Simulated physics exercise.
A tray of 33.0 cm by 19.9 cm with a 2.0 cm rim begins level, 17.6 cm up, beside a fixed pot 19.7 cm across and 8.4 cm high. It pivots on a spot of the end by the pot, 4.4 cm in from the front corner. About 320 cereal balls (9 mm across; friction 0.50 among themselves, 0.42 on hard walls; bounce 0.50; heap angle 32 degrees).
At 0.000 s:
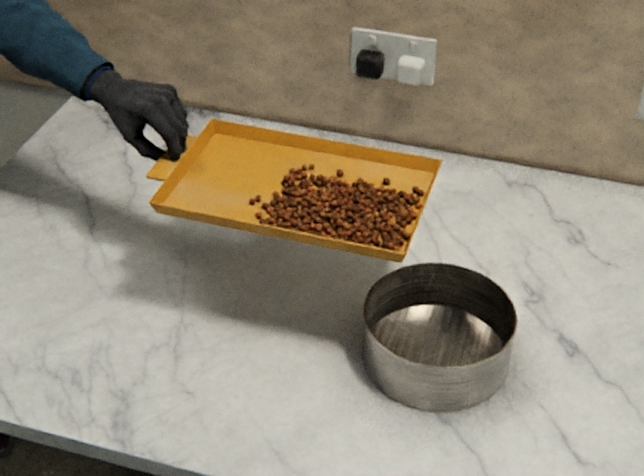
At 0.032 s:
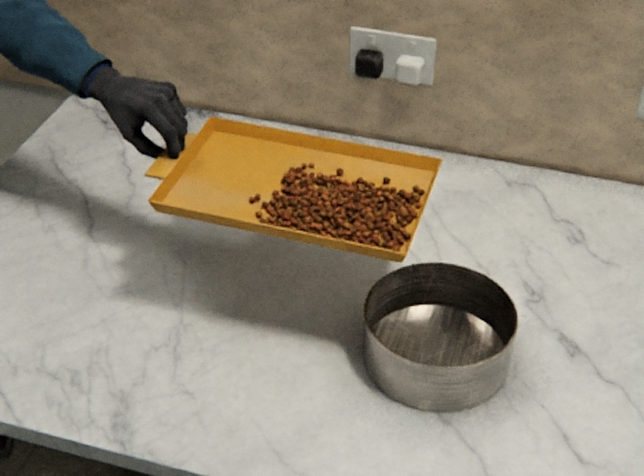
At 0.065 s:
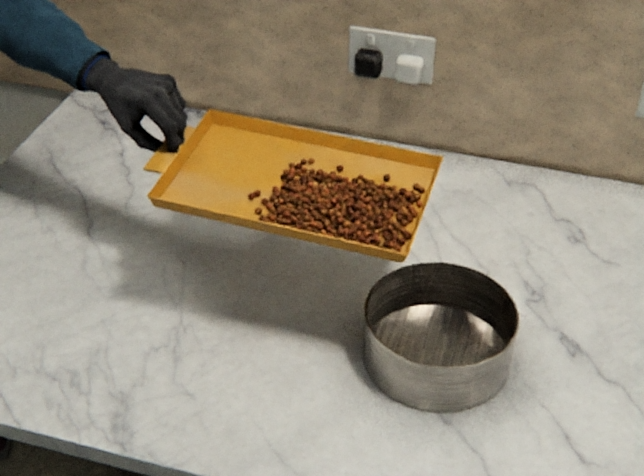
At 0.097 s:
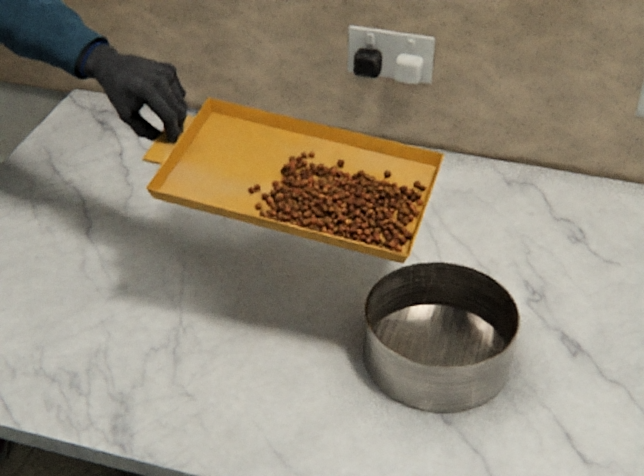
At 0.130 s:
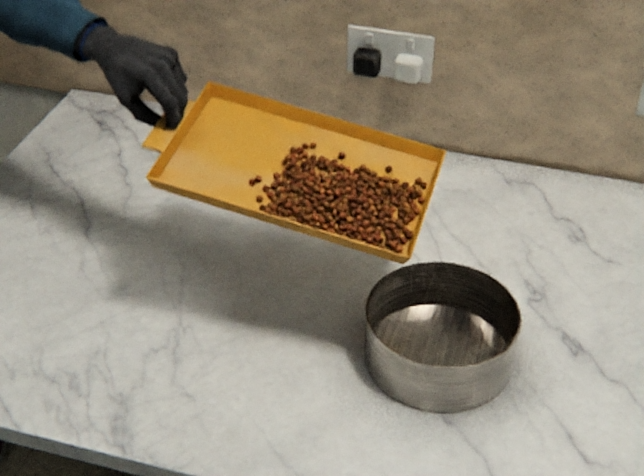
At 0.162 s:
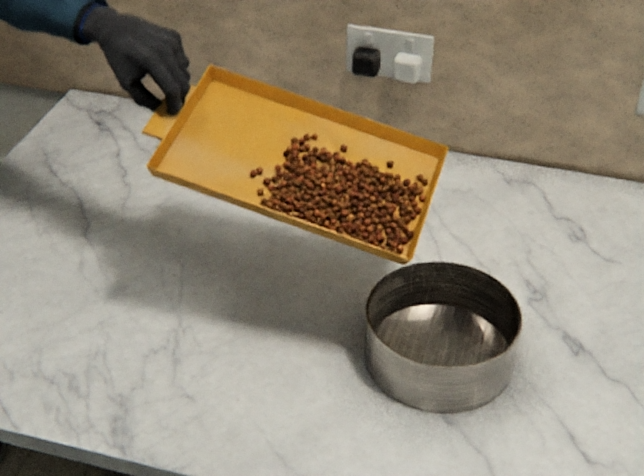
In the video, a dark-gloved hand holds the left end of a yellow tray of small brown balls above a marble counter, beside a round metal pot, then raises that end so the tray slants down to the right.
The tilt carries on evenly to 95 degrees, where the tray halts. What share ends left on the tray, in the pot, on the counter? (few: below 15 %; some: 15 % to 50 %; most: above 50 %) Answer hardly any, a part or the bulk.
Tray hardly any, pot the bulk, counter hardly any.
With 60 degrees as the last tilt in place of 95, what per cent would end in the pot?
In that case some 30 per cent.
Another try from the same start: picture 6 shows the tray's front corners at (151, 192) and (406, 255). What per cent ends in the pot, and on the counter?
Pot 60, counter 40.
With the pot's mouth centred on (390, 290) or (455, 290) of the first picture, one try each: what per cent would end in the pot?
About 70 and 50 per cent.
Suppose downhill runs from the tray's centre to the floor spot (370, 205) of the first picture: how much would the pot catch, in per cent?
Some 55 per cent.
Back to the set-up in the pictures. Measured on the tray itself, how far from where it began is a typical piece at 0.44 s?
Some 2 cm.
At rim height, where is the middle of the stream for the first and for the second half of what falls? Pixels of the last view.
First near (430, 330), later near (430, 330).
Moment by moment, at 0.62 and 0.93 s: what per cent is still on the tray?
In turn: 95, 0.
Then, at 0.44 s, tilt 55 degrees; the tray holds 100 %, the pot 0 %.
Then, at 0.62 s, tilt 81 degrees; the tray holds 95 %, the pot 0 %.
After 0.93 s, tilt 95 degrees; the tray holds 0 %, the pot 95 %.
At rest (1.6 s), tray 0 %, pot 100 %, counter 0 %.
